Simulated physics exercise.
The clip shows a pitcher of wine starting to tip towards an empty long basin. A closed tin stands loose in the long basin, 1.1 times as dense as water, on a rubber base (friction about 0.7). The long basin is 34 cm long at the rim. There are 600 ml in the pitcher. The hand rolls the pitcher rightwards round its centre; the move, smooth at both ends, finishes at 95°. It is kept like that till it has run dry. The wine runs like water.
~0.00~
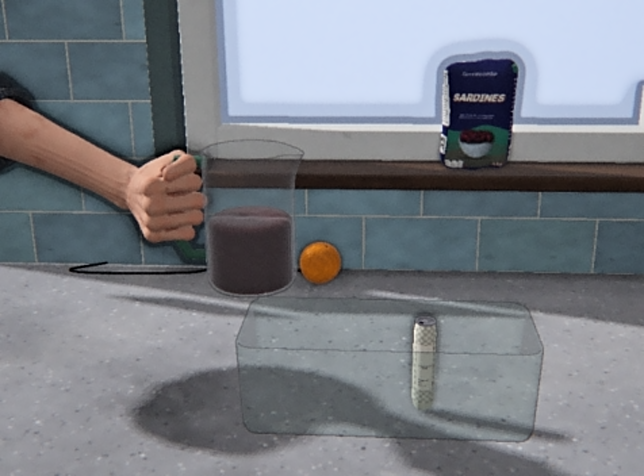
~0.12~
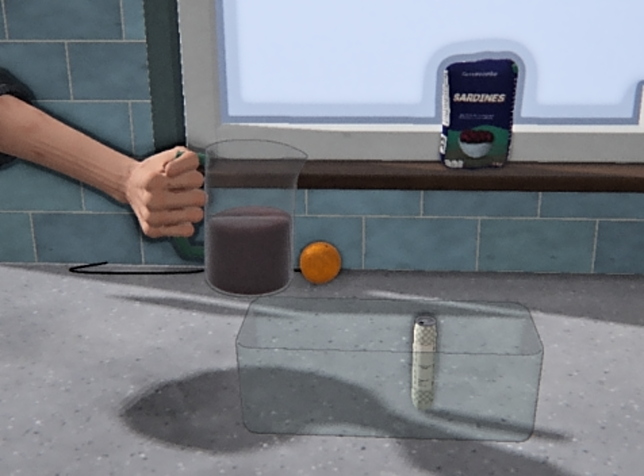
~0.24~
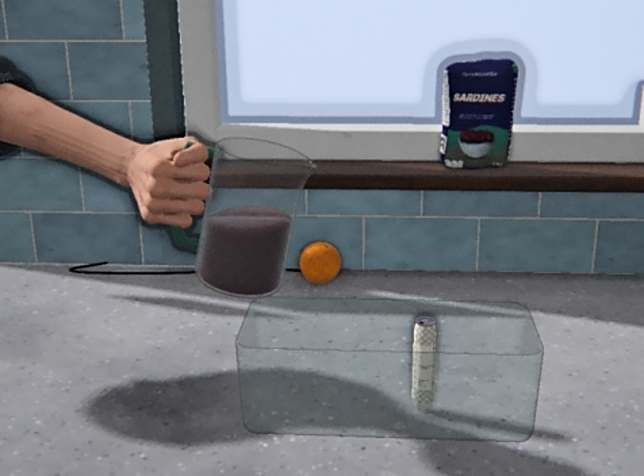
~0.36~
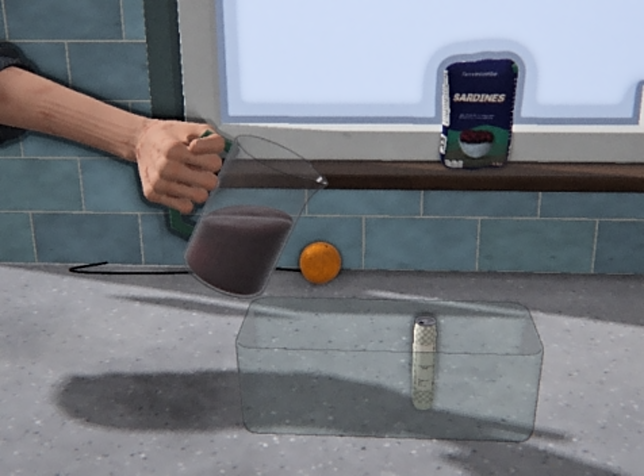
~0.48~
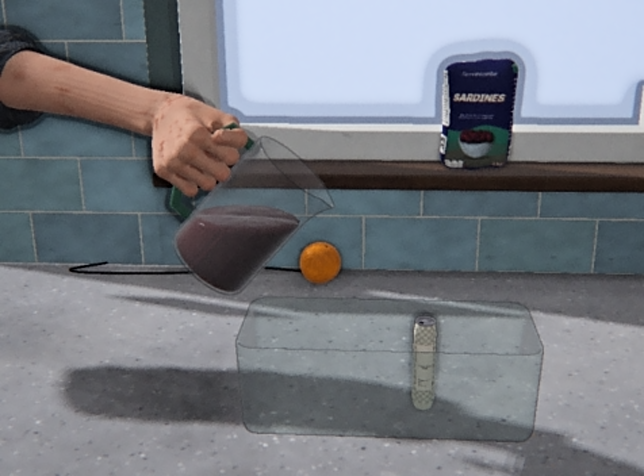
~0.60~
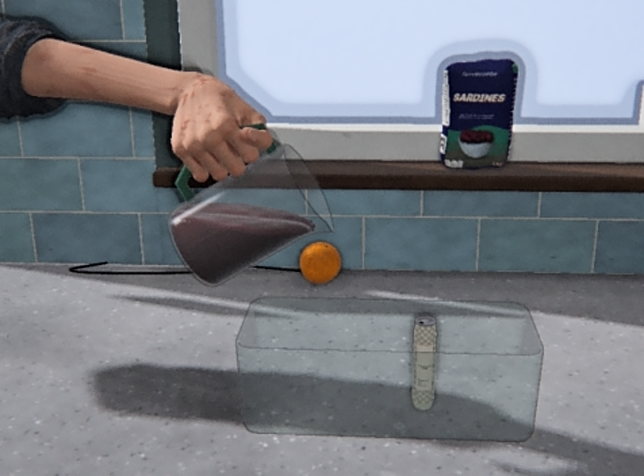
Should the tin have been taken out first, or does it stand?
The tin remains upright.
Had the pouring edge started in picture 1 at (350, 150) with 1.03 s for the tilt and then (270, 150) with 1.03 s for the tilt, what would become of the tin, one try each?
First it falls; then it remains upright.
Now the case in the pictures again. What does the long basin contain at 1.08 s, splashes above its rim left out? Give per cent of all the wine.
Near 42 in a hundred.
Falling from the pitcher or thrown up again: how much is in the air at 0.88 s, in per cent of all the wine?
Some 16 per cent.
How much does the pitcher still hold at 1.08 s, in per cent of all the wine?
About 42 per cent.
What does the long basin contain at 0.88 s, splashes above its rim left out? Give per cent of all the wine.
Near 5 in a hundred.
After 0.88 s the tilt is 90° and 79 per cent is still to pour; the tin stands where it began.
After 1.08 s the tilt is 95° and 42 per cent is still to pour; the tin stands where it began.
After 1.30 s the tilt is 95° and 20 per cent is still to pour; the tin stands where it began.
After 1.53 s the tilt is 95° and 9 per cent is still to pour; the tin stands where it began.
In the end the tin stands where it began.
